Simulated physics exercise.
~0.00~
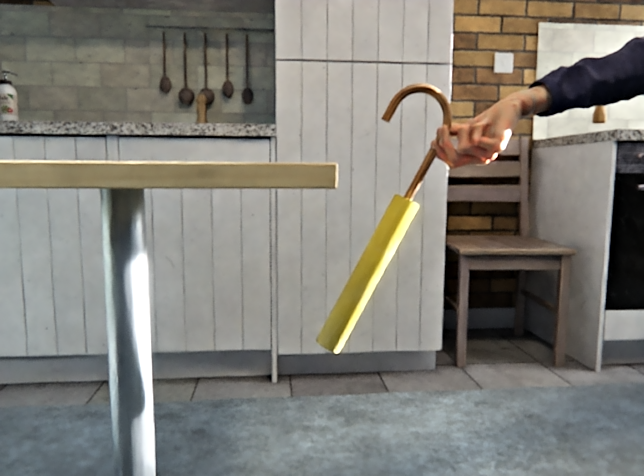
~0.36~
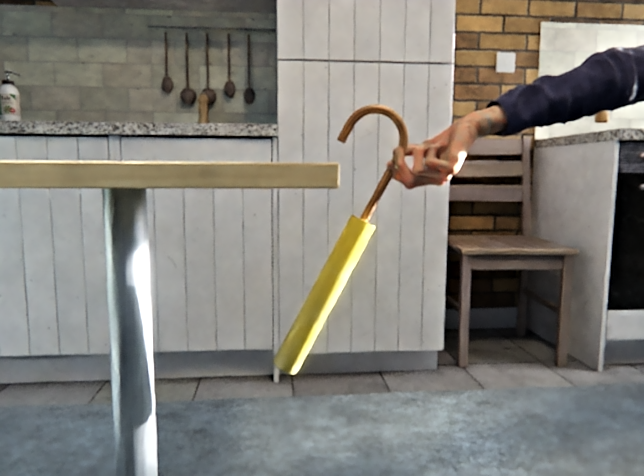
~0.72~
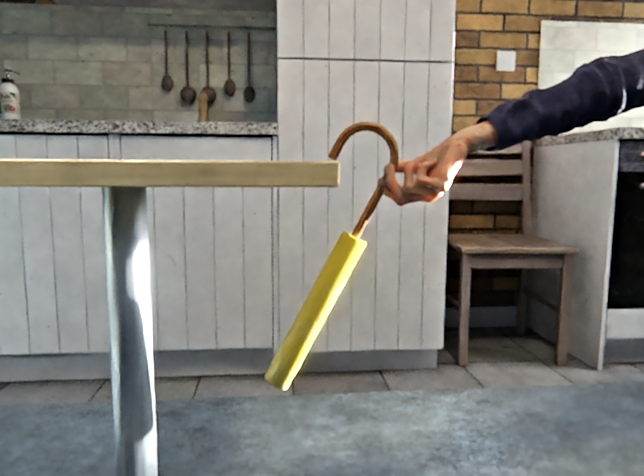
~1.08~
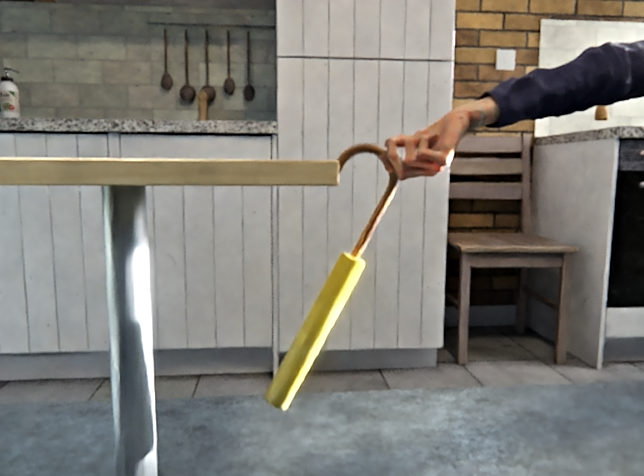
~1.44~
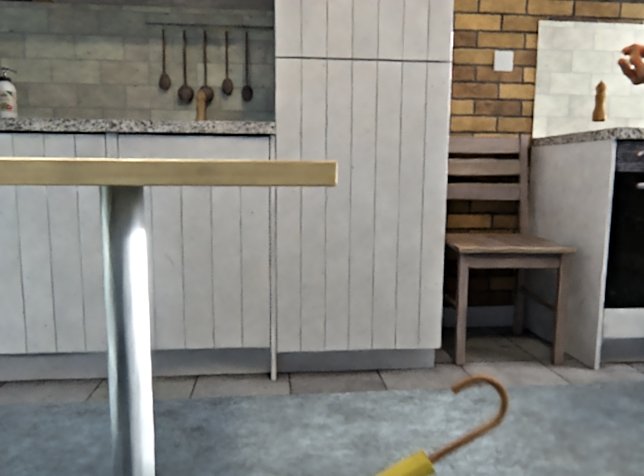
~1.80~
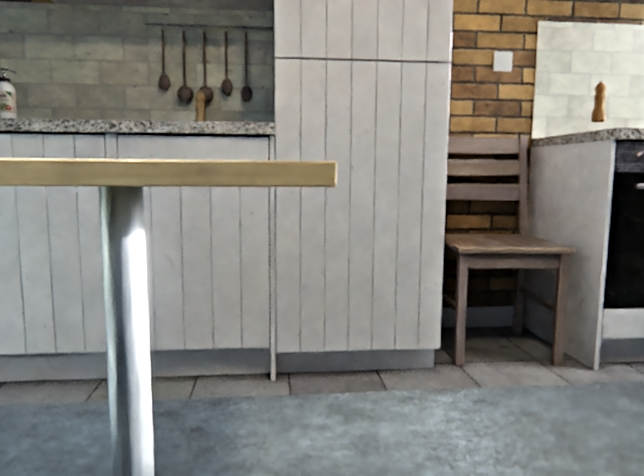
In a kitchen, a hand hooks a yellow umbrella on a table edge, but it falls.
